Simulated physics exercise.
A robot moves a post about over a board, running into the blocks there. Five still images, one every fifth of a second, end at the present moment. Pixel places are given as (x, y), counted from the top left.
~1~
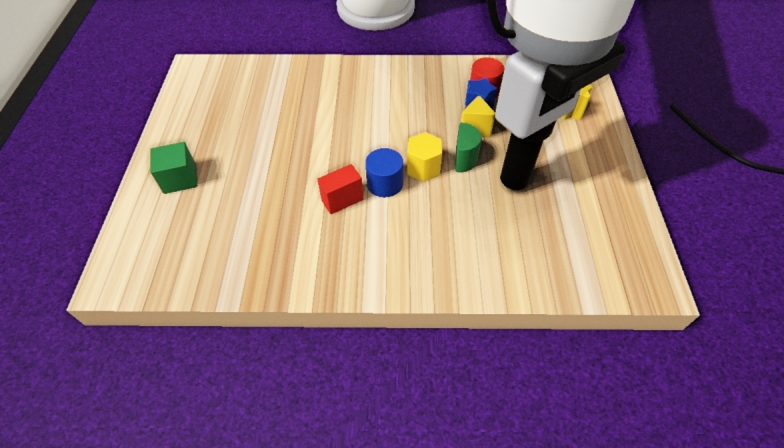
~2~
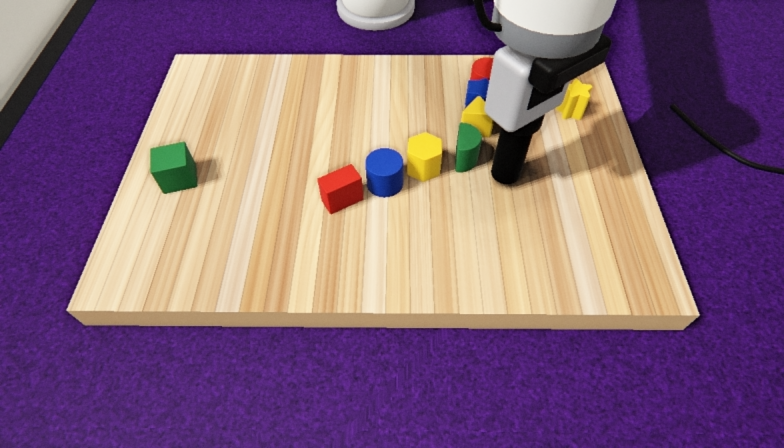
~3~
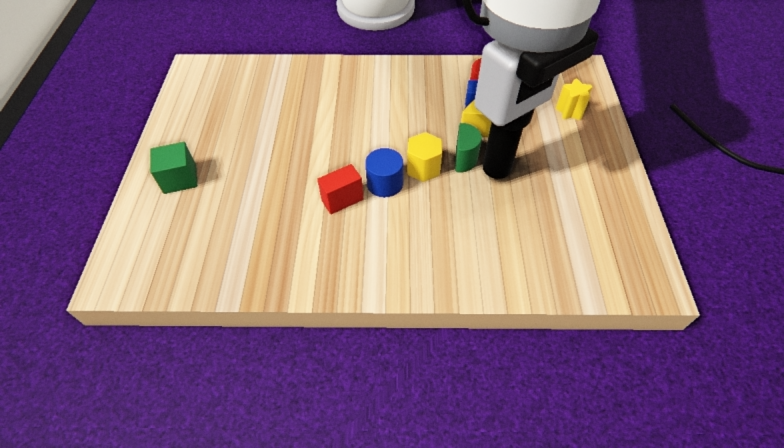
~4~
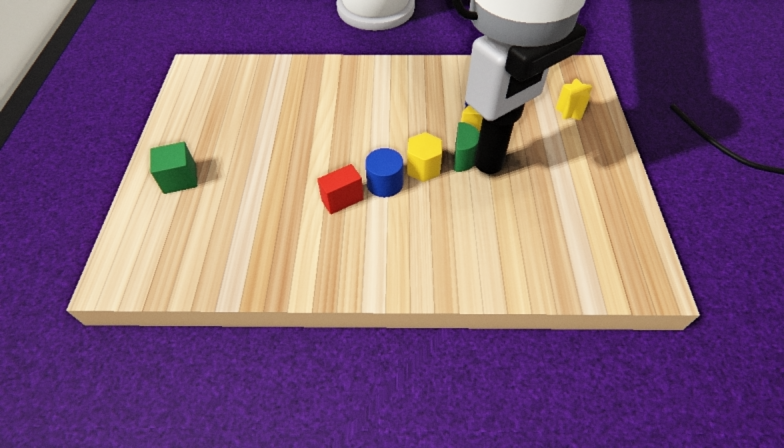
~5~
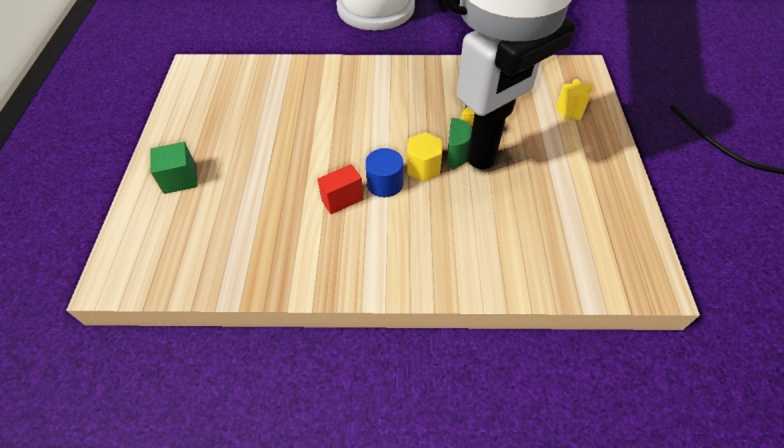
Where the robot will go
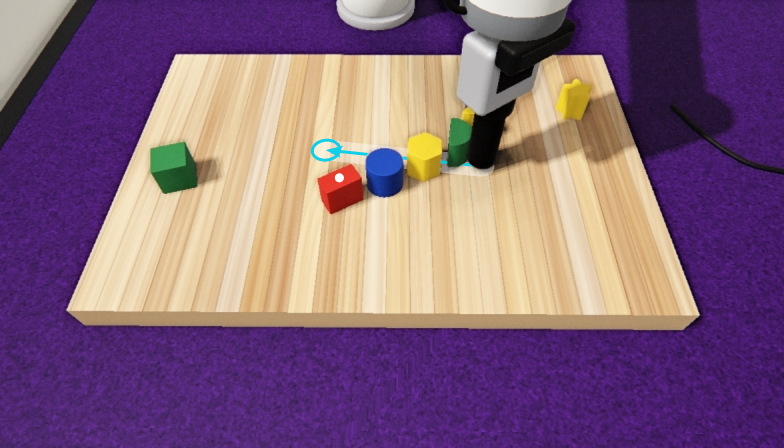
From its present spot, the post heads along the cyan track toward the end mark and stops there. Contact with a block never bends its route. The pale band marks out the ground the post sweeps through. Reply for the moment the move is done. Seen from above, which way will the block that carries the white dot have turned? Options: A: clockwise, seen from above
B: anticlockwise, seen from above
My answer is option A.
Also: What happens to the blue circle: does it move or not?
Gets moved.
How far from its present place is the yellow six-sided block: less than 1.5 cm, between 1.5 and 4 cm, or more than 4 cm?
Displacement: Past 4 cm.
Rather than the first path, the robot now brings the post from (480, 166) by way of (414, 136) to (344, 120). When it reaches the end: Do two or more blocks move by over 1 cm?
I believe not.
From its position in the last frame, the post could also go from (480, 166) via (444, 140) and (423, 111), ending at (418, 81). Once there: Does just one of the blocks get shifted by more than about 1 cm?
I believe so.
The line goes straight from (480, 166) to (326, 150); the dot is on the red rectangle.
The first path, step by step. One third of the way, post at (428, 154); blue circle at (373, 166); yellow six-sided block at (397, 144), turned 45° anticlockwise; green half-round block at (433, 118), turned 70° clockwise.
Two thirds of the way, post at (376, 149); red rectangle at (321, 190), turned 20° clockwise; blue circle at (360, 178); yellow six-sided block at (354, 150), turned 115° anticlockwise; green half-round block at (433, 119), turned 70° clockwise.
At the end, post at (325, 143); red rectangle at (321, 190), turned 20° clockwise; blue circle at (360, 178); yellow six-sided block at (342, 153), turned 145° anticlockwise; green half-round block at (433, 119), turned 70° clockwise.
